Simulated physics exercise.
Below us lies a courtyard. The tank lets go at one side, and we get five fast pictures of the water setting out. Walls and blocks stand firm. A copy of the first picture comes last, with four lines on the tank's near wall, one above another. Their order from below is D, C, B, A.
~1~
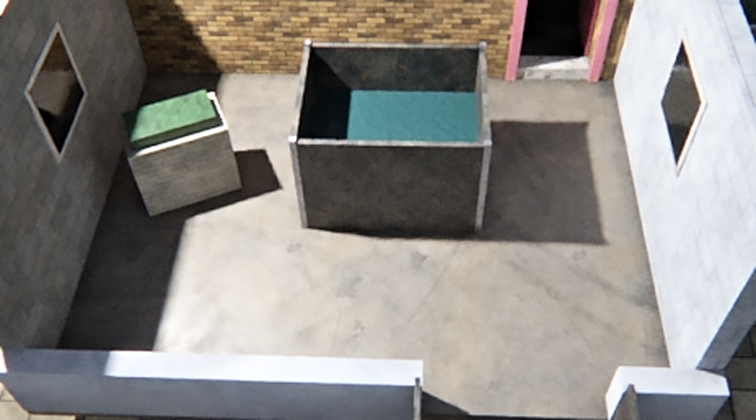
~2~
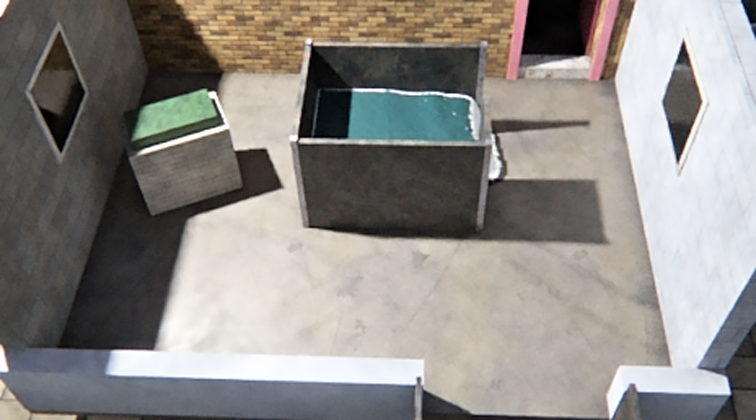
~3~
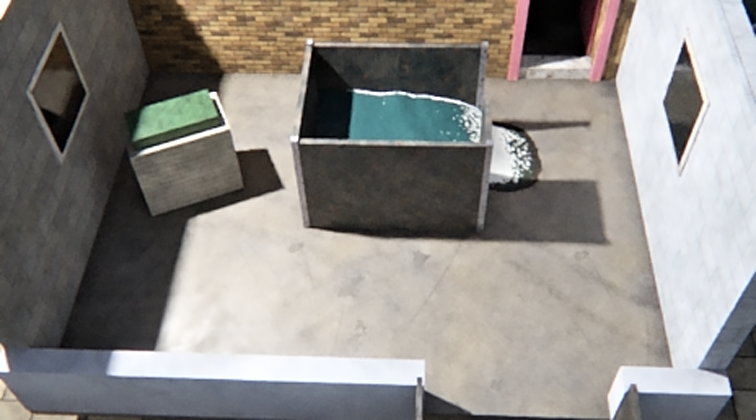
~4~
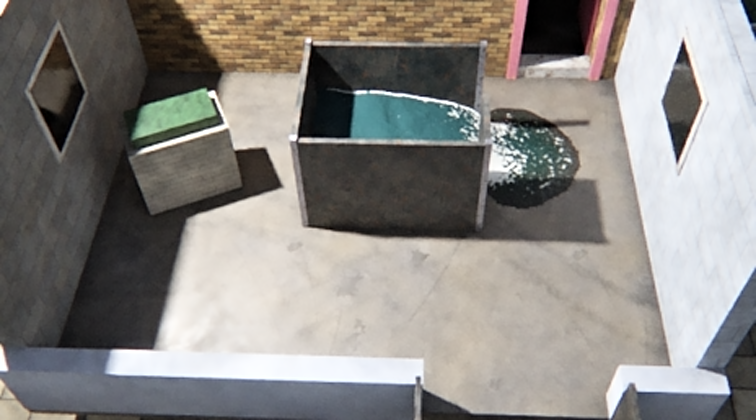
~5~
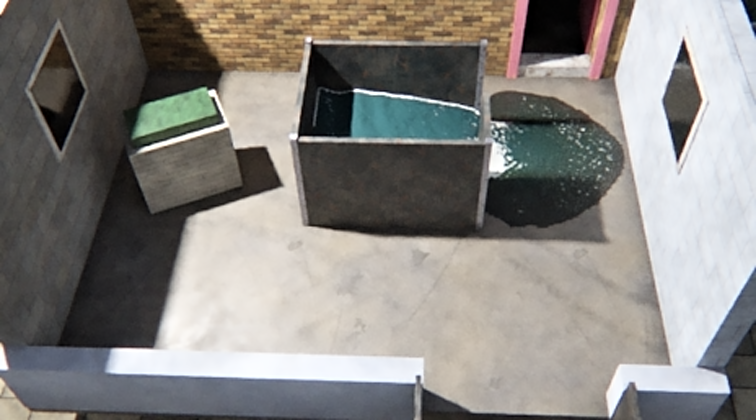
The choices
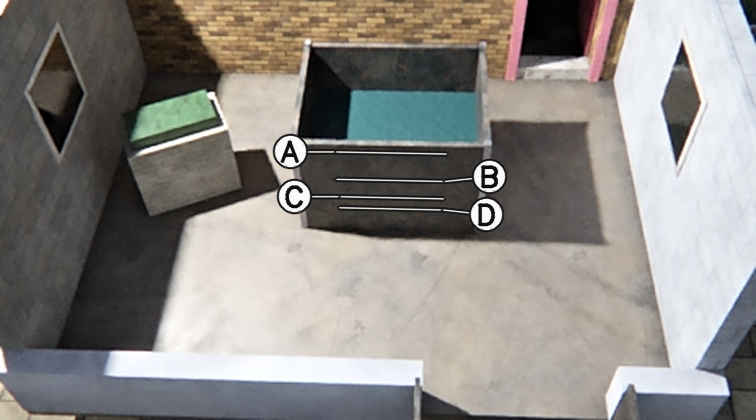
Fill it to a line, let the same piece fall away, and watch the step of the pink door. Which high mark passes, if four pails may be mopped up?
C.
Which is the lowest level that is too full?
That would be B.
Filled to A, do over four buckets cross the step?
Yes.
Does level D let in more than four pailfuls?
No, not at all.
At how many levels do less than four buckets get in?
Two of the four.
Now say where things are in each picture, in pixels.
In the first frame, water in the tank at rest, its middle at (393, 135); foot of the pink doorway at (552, 79); open gate at (521, 361).
In the second frame, water covers 1 % of the ground, its front hidden from here.
In the third frame, 2 % of the ground under water, visible out to (533, 168).
In the fourth frame, 6 % of the ground under water, visible out to (573, 160).
In the fifth frame, 11 % of the ground under water, visible out to (613, 145).
In white, A at (390, 152); B at (390, 180); C at (390, 197); D at (391, 208); from the bottom up D, C, B, A.
Choosing A, dozens of bucketfuls pour in.
Choosing B, about 10 bucketfuls get in.
Choosing C, a bucket or two gets in.
Choosing D, nothing gets over.
